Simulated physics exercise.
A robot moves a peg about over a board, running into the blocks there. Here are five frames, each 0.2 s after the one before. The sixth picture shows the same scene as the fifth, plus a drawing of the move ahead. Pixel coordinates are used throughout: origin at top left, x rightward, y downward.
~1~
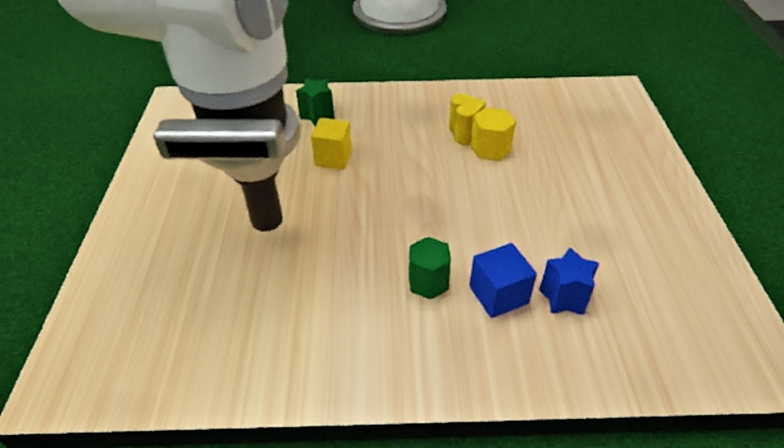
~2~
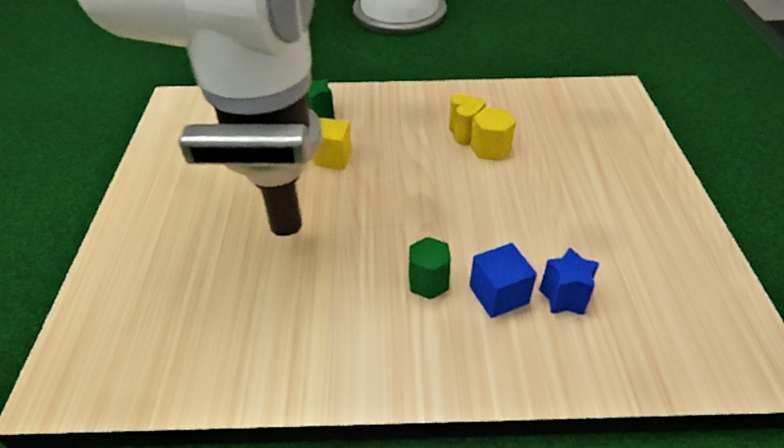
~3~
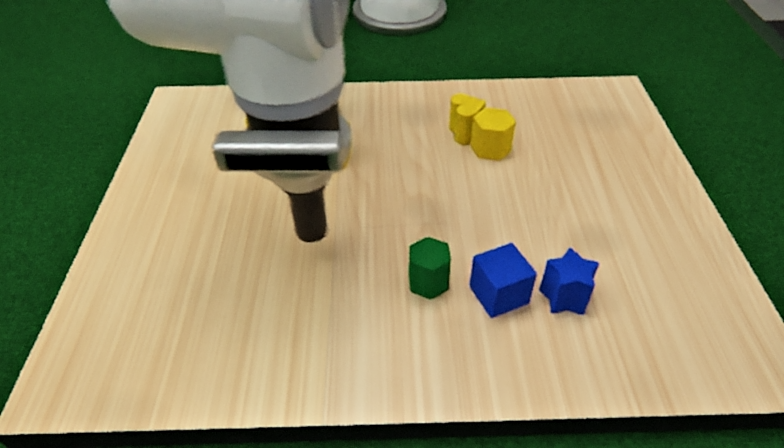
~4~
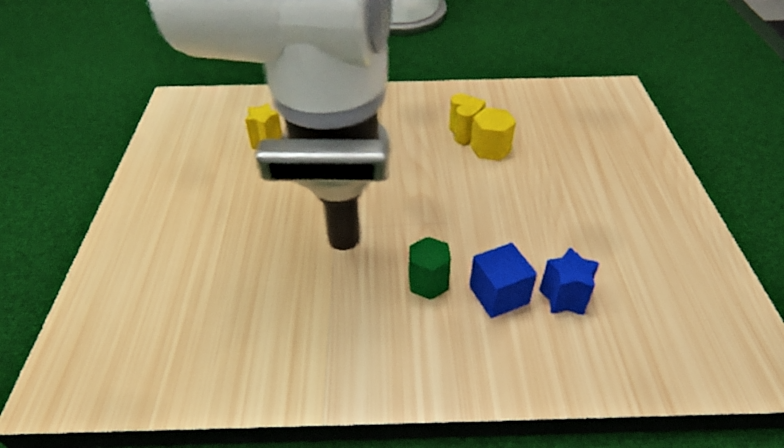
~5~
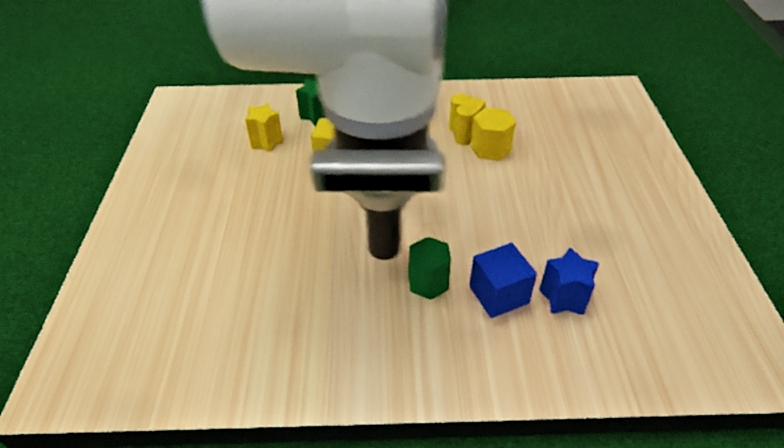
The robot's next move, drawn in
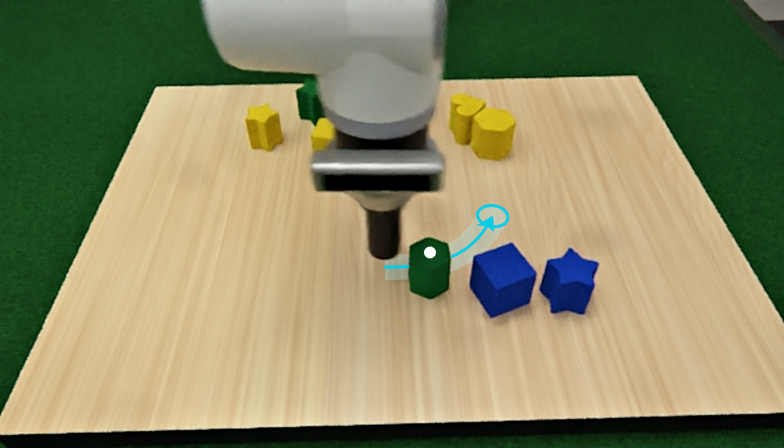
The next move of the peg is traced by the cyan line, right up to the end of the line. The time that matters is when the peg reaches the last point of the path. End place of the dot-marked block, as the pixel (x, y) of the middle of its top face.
Pixel (456, 259).
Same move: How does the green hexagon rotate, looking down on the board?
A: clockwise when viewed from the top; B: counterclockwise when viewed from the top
A (clockwise when viewed from the top)
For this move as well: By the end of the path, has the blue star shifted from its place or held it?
When the path is over, the blue star is still on its spot.
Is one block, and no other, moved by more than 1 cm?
Yes, that is how it ends up.
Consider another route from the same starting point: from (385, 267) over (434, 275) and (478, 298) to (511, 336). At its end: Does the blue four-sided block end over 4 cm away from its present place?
It seems not.
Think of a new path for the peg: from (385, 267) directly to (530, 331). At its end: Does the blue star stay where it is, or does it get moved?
Here the blue star moves off its spot.
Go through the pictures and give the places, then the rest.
In the first picture, peg's lower end at (267, 221); green hexagon at (430, 252); blue four-sided block at (505, 265); blue star at (575, 267).
In the second picture, peg at (286, 225); blocks still.
In the third picture, peg at (312, 231); blocks still.
In the fourth picture, peg at (345, 239); blocks still.
In the fifth picture, peg at (385, 248); green hexagon at (430, 252); blue four-sided block at (505, 265); blue star at (575, 267).
Drawn move, from (385, 267) by way of (433, 263) and (472, 244) to (493, 216); the dot is on the green hexagon.
The first path, step by step. One third of the way, peg at (435, 244); green hexagon at (455, 259), turned 45° clockwise; blue four-sided block at (511, 267).
Two thirds of the way, peg at (474, 225); green hexagon at (456, 260), turned 45° clockwise; blue four-sided block at (512, 268).
At the end, peg at (496, 197); green hexagon at (456, 260), turned 45° clockwise; blue four-sided block at (512, 268); blue star still.
